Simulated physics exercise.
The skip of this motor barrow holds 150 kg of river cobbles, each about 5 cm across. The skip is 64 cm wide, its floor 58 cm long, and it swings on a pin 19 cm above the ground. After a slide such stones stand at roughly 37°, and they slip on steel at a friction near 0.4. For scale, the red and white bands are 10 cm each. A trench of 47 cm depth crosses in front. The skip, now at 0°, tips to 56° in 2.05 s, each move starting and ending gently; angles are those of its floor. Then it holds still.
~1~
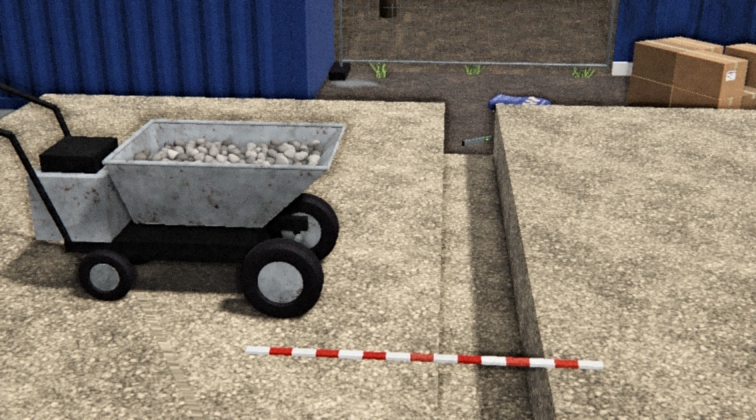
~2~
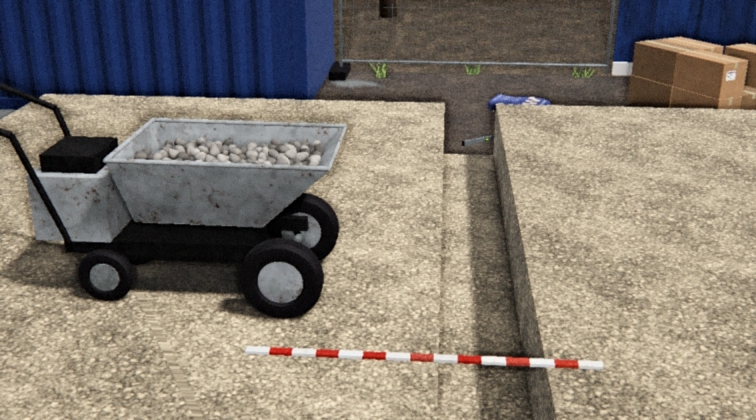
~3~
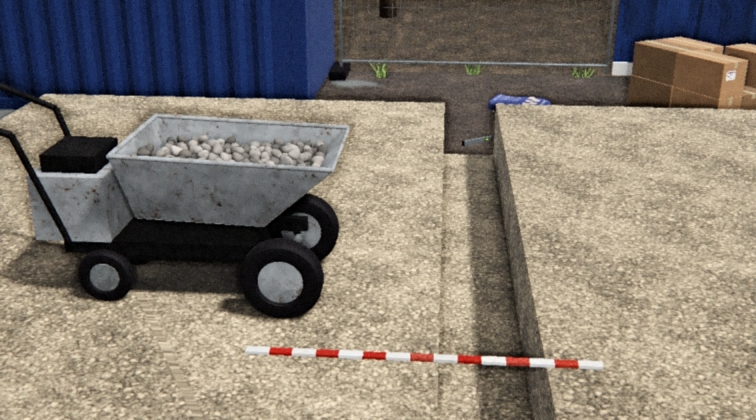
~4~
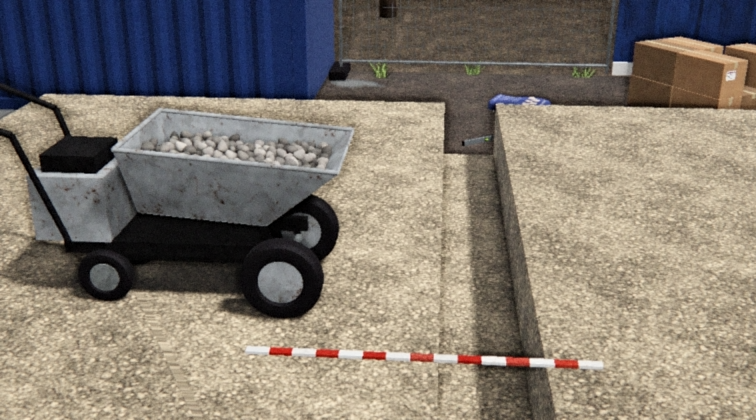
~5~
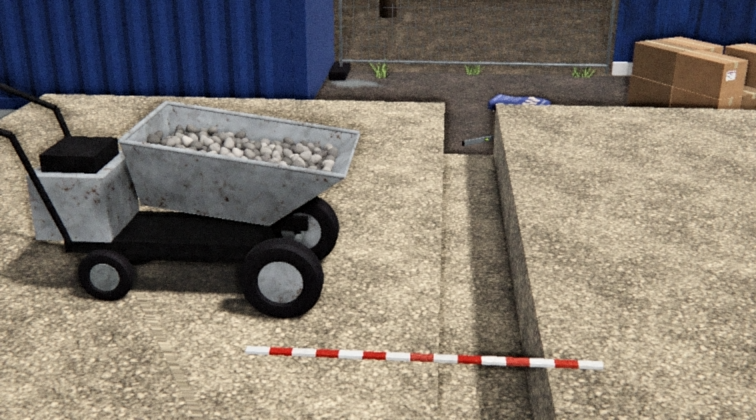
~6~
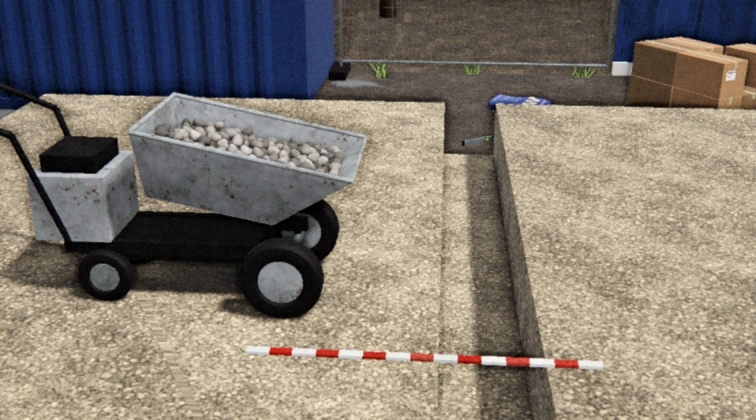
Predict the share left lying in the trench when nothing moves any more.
Some 75 per cent of it.
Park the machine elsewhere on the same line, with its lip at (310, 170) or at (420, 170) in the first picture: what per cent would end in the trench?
About 55 and 60 per cent.
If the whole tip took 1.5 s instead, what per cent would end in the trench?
It would be near 75 per cent.
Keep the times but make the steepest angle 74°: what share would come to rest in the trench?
In that case some 90 per cent.
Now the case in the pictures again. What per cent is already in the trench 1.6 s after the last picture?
Some 15 per cent.
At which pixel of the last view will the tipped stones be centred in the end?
Near (478, 367).
Then, 0.9 s after the last picture the floor is at 47°, 100 % in the skip; the foremost stones are at (394, 213).
Then, 1.6 s after the last picture the floor is at 56°, 78 % in the skip, 8 % short of the trench, 14 % in the trench; the foremost stones are at (497, 367).
Then, 1.9 s after the last picture the floor is at 56°, 54 % in the skip, 9 % short of the trench, 37 % in the trench; the foremost stones are at (523, 370).
Then, 3.8 s after the last picture the floor is at 56°, 15 % in the skip, 10 % short of the trench, 75 % in the trench; the foremost stones are at (523, 368).
